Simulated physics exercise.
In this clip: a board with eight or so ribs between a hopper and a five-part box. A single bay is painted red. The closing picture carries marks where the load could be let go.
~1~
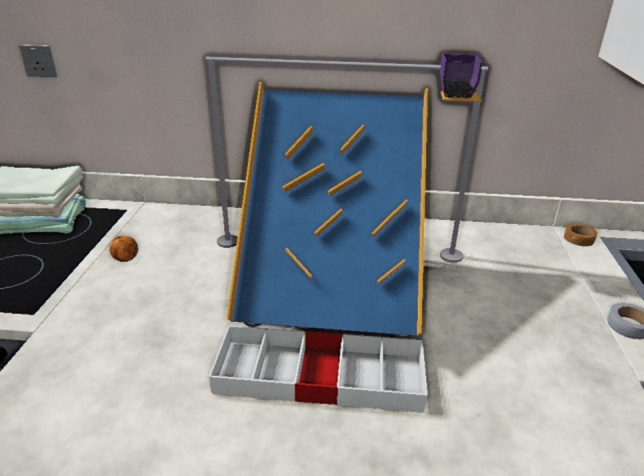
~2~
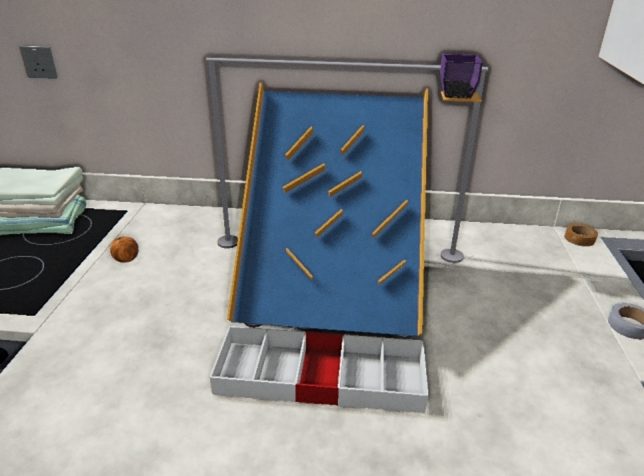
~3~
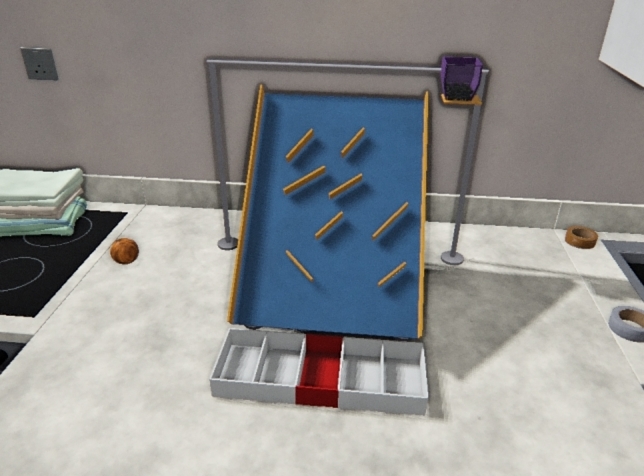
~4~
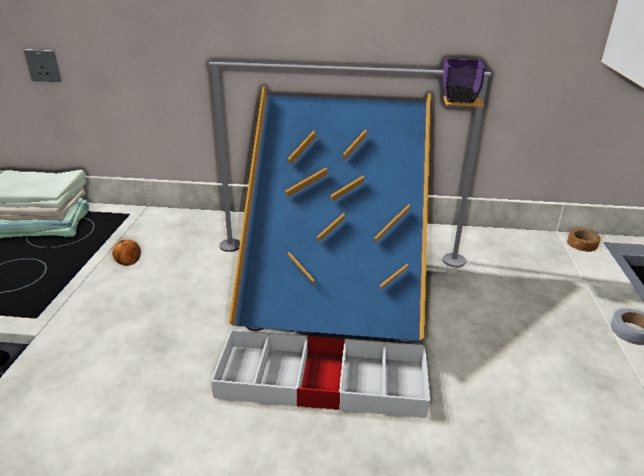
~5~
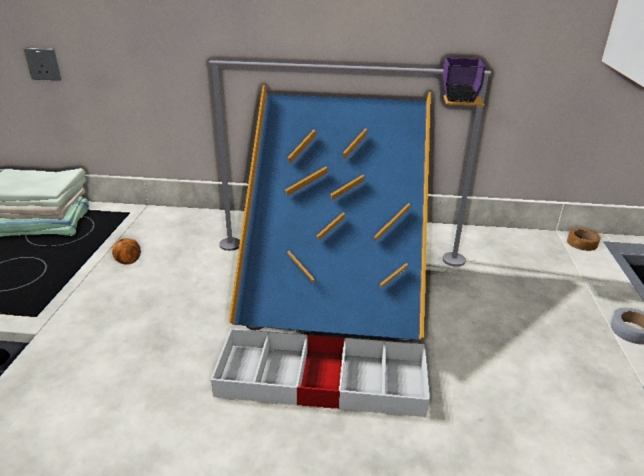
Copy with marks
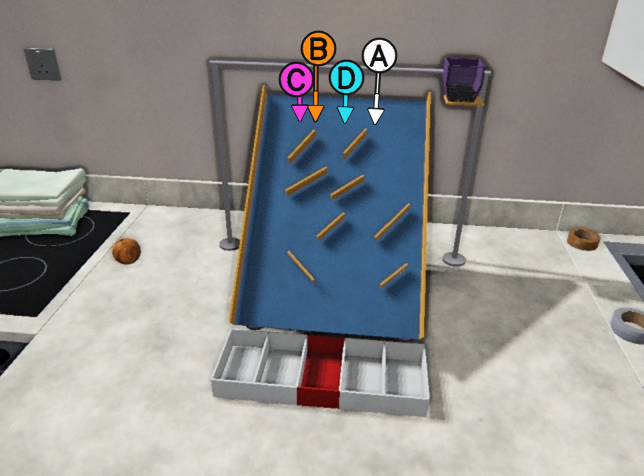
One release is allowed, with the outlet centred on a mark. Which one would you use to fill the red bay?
Choose A.
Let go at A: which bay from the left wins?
The third from the left.
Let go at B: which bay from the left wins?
It is the first one.
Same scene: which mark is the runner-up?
D it is.
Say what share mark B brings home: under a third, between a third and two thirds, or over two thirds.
Under a third.
On the marked copy, mark A meets the board at (375, 118); mark B meets the board at (315, 115); mark C meets the board at (299, 115); mark D meets the board at (345, 117).
For mark A, the larger part in the red bay, about a tenth in other bays, about a tenth held on the board.
For mark B, about a tenth in the red bay, roughly half in other bays, roughly a quarter held on the board, about a tenth outside the box.
For mark C, about a tenth in the red bay, almost all in other bays.
For mark D, roughly half in the red bay, roughly a third in other bays, roughly a quarter held on the board.
